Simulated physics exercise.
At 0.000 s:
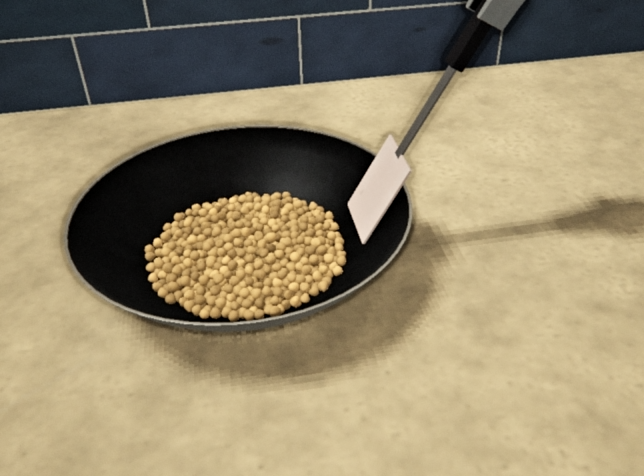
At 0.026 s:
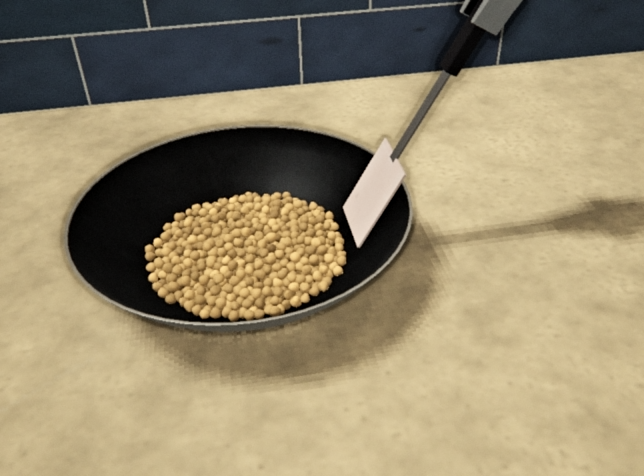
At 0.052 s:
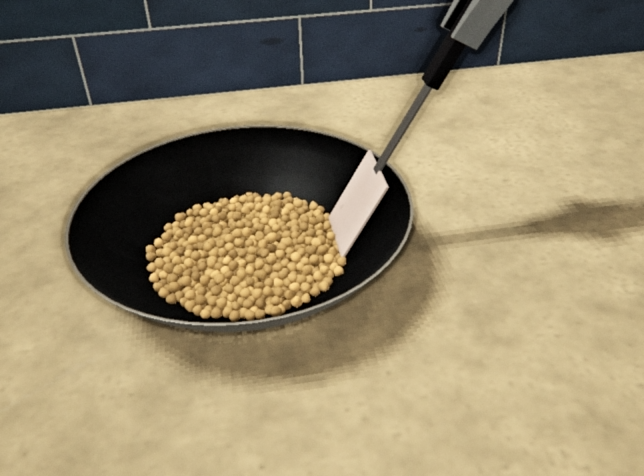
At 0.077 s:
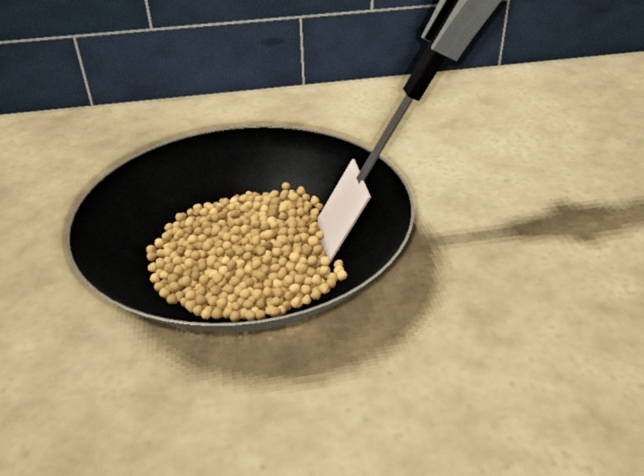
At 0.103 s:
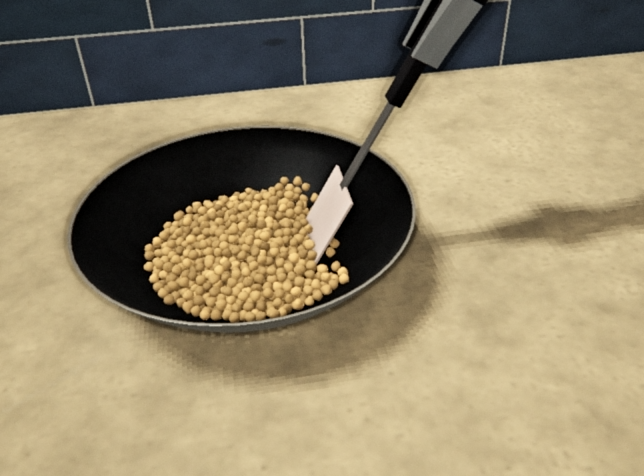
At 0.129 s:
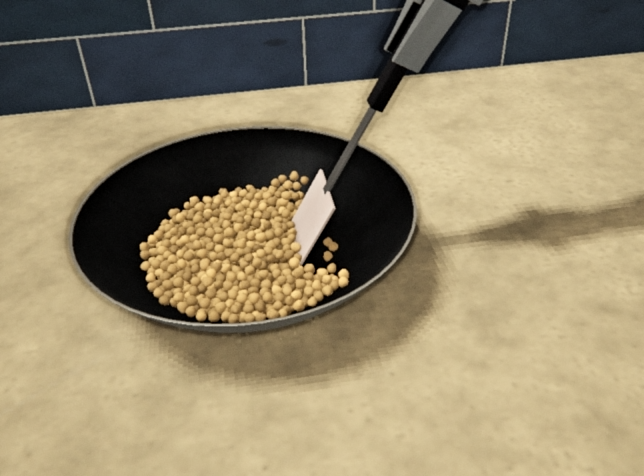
A spatula in a robot's gripper moved left across a black wok on a counter and pushed into the pile of chickpeas, shoving some of them leftward while a few were left behind it.
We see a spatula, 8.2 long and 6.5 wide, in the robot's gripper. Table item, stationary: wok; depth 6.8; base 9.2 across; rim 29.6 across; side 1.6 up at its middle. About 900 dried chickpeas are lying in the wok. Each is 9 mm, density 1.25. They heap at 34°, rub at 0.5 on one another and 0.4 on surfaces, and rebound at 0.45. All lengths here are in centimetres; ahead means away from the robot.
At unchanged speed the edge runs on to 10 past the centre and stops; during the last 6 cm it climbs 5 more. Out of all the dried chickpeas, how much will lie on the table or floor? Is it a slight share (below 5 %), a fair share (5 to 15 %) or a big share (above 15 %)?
It is a fair share.
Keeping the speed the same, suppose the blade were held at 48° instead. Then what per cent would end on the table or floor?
Estimate for that slope: Some 10 per cent.
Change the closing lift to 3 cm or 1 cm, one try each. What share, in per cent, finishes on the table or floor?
I'd say close to 10 percent for the first and close to 10 percent for the second.
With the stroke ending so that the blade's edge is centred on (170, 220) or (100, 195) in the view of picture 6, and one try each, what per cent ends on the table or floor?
Try 1: Approx. 0 %; try 2: Approx. 15 %.
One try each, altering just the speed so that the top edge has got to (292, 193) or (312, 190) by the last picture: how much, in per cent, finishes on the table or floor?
Try one roughly 15 per cent; try two roughly 10 per cent.
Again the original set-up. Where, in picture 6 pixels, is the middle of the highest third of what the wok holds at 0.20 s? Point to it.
I'd put it close to (192, 247) in the last picture.
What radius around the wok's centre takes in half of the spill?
It's around 32 cm.
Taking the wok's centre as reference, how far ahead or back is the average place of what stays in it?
It sits some 4.0 centimetres ahead of centre.
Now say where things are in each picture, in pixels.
The spatula top edge at (400, 152), sloping 61°; upper third of the load around (249, 243), from x 150 to 340, top at y 195; 900 in the wok, in the first picture.
The spatula top edge at (395, 156), sloping 61°; upper third of the load around (249, 243), from x 150 to 340, top at y 195, in the second picture.
The spatula top edge at (378, 168), sloping 61°; upper third of the load around (250, 243), from x 150 to 340, top at y 195, in the third picture.
The spatula top edge at (361, 177), sloping 61°; upper third of the load around (254, 241), from x 150 to 340, top at y 185, in the fourth picture.
The spatula top edge at (344, 184), sloping 61°; upper third of the load around (246, 242), from x 150 to 345, top at y 180, in the fifth picture.
The spatula top edge at (327, 188), sloping 61°; upper third of the load around (238, 245), from x 145 to 345, top at y 175; 900 in the wok, in the sixth picture.
After 0.20 s, sloping 61°, highest piece 5 above the table; 900 in the wok.
After 0.28 s, sloping 61°, highest piece 6 above the table; 900 in the wok.
After 0.52 s, sloping 61°, highest piece 7 above the table; 824 in the wok, 55 on the table or floor, 21 on the blade or in flight.
After 1.57 s, sloping 61°, highest piece 6 above the table; 824 in the wok, 76 on the table or floor.
In the end, 824 in the wok, 76 on the table or floor. That is 8 % on the table or floor.
